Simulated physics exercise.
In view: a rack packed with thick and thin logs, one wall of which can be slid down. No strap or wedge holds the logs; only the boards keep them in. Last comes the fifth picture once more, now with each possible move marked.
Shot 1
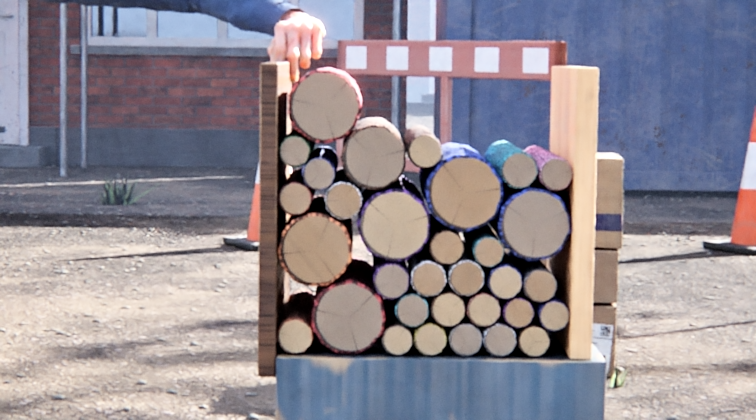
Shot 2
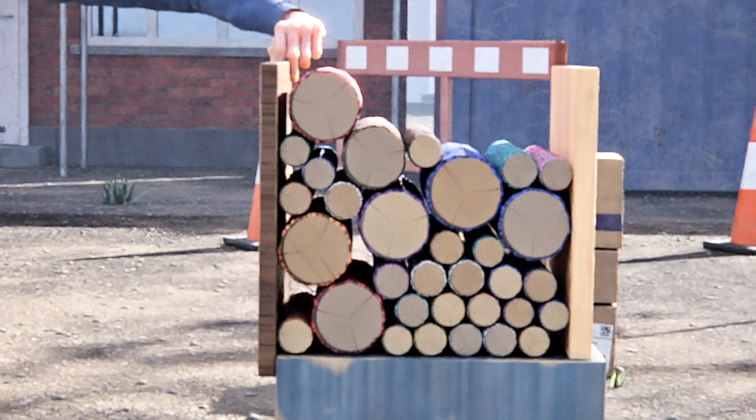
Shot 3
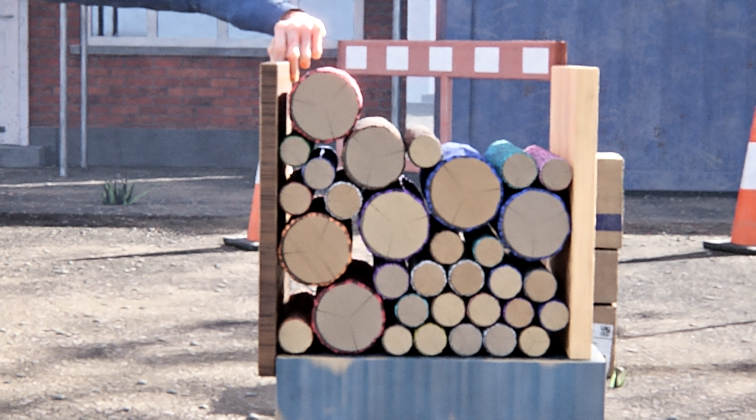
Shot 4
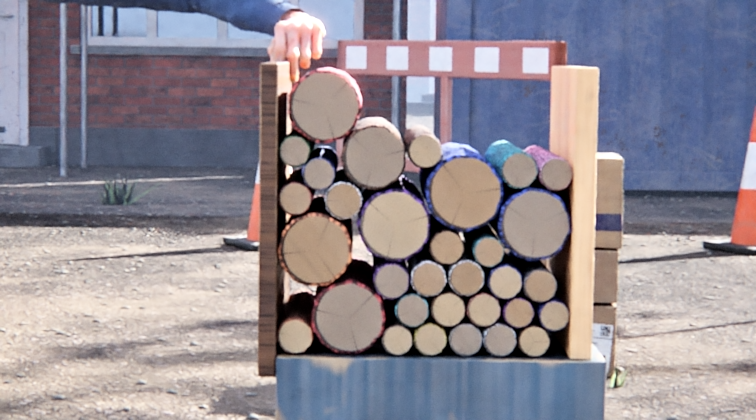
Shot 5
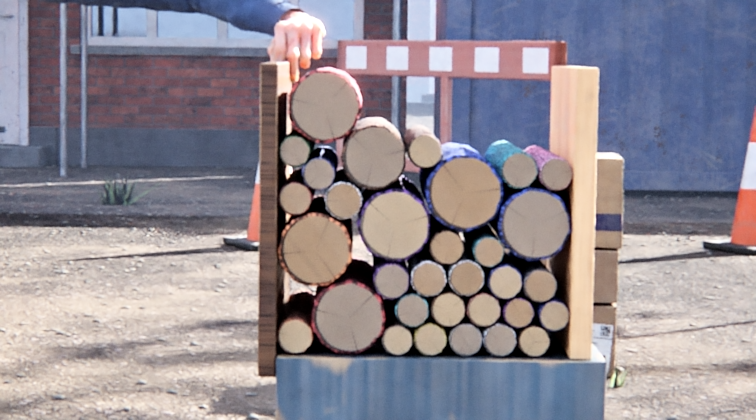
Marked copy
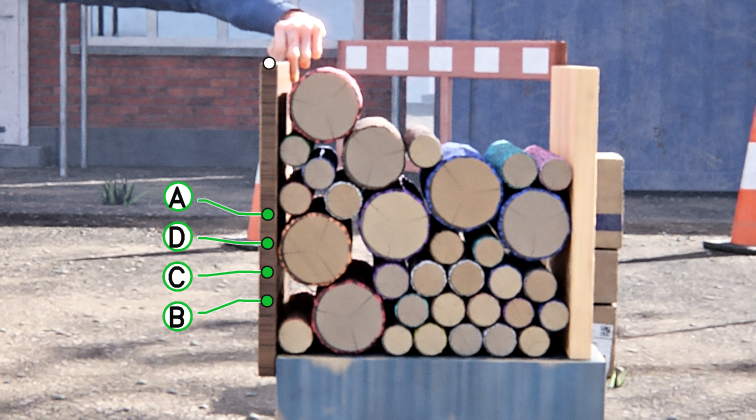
A hand at the end of a blue-sleeved arm rests on top of the dark left side board of a wooden rack, seen from the front in a sunny gravel yard. Thick and thin logs, cut ends facing forward, fill the rack above a blue-grey base, with orange cones, a brick wall and a blue wall behind. The hand, logs and boards stay still, and the view is steady.
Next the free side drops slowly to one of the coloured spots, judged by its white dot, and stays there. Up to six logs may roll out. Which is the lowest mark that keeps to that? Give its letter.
The lowest mark that will do is B.
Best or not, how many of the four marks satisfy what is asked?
Four of the four.
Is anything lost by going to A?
At A: Yes.
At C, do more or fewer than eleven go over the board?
It loses fewer than eleven.
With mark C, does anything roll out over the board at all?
Yes.
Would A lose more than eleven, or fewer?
At A, fewer than eleven.
On the copy, A at (268, 214); B at (267, 301); C at (267, 272); D at (268, 244); the white dot at (269, 63).
On B. First, top of the board (277, 161).
Then, top of the board (276, 267).
Finally, top of the board (276, 300), four out over the board.
By contrast, A two out over the board; C four out over the board; D four out over the board.
